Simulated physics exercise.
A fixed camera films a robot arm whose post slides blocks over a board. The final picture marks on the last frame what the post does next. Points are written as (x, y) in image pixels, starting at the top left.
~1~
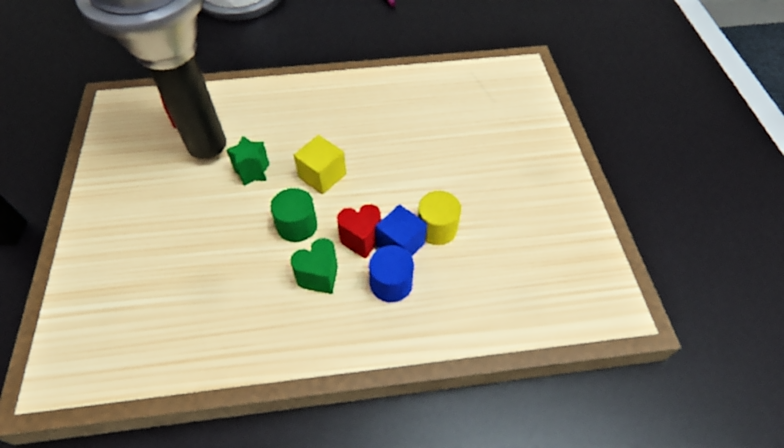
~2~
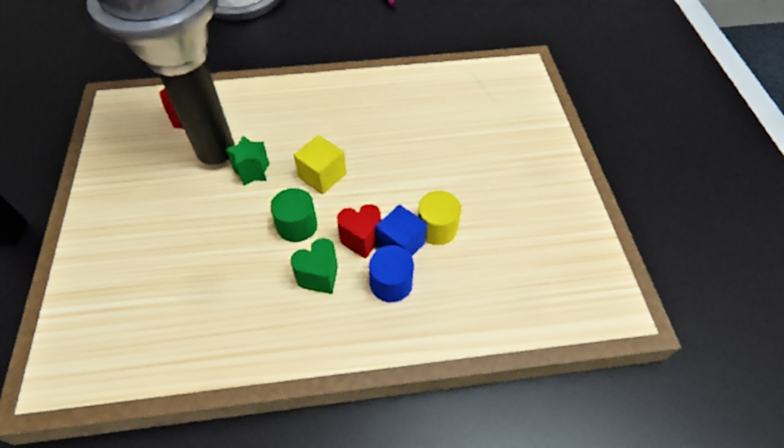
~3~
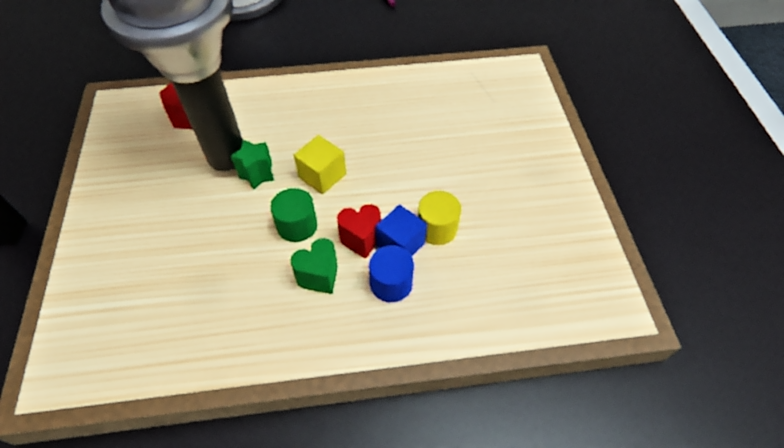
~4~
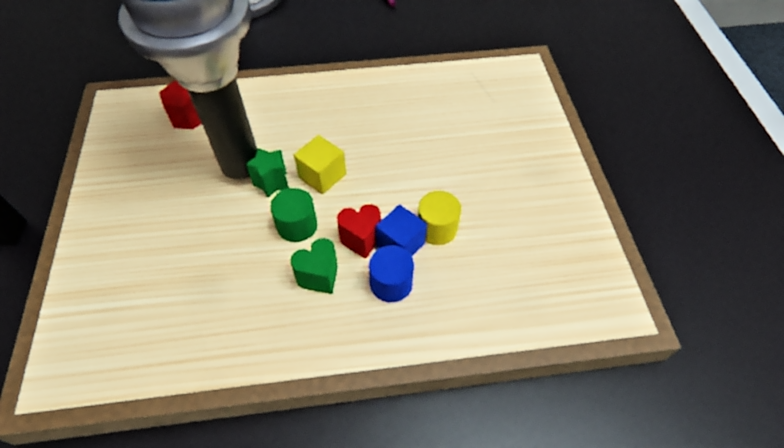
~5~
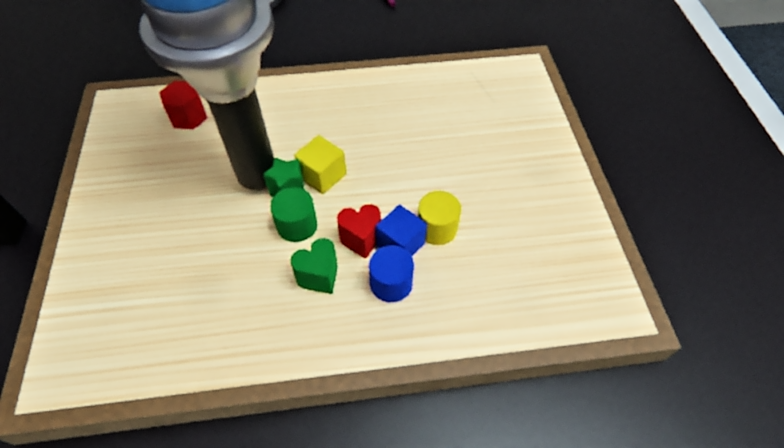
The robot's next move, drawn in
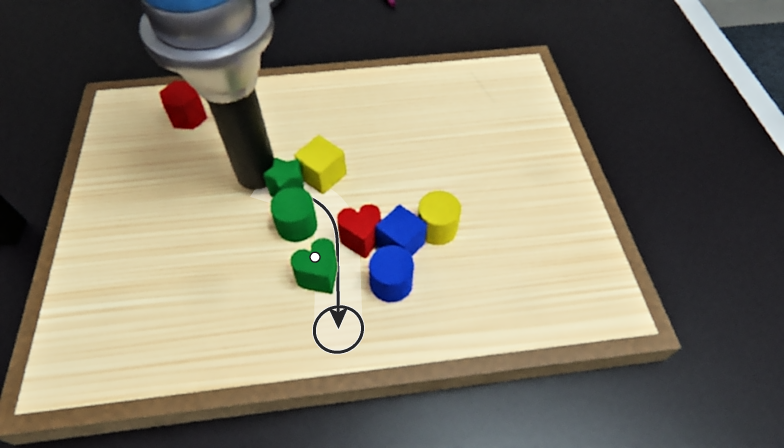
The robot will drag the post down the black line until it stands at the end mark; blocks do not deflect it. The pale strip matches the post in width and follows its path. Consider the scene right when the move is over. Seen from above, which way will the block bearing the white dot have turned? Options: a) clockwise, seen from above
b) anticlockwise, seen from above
Answer: A.
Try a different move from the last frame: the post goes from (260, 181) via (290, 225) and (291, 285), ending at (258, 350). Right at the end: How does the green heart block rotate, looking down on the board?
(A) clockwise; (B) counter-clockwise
A (clockwise)
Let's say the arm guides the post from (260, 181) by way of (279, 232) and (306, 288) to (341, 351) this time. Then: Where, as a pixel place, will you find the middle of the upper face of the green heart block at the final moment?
Pixel (372, 301).
Drawn move, from (260, 181) over (319, 204) and (338, 259) to (338, 329); the dot is on the green heart block.
The first path, step by step. One third of the way, post (318, 196); green star (347, 197); green circular block (302, 217); yellow square (336, 149), turned 25° anticlockwise; red heart block (362, 221).
Two thirds of the way, post (336, 253); green star (370, 254); green circular block (288, 252); green heart block (314, 280); yellow square (336, 149), turned 25° anticlockwise; red heart block (391, 279), turned 15° anticlockwise; blue square (421, 242), turned 60° anticlockwise.
At the end, post (337, 323); green star (376, 302), turned 40° anticlockwise; green circular block (287, 253); green heart block (290, 328), turned 90° clockwise; yellow square (336, 149), turned 25° anticlockwise; red heart block (414, 310), turned 50° anticlockwise; blue square (421, 242), turned 60° anticlockwise.
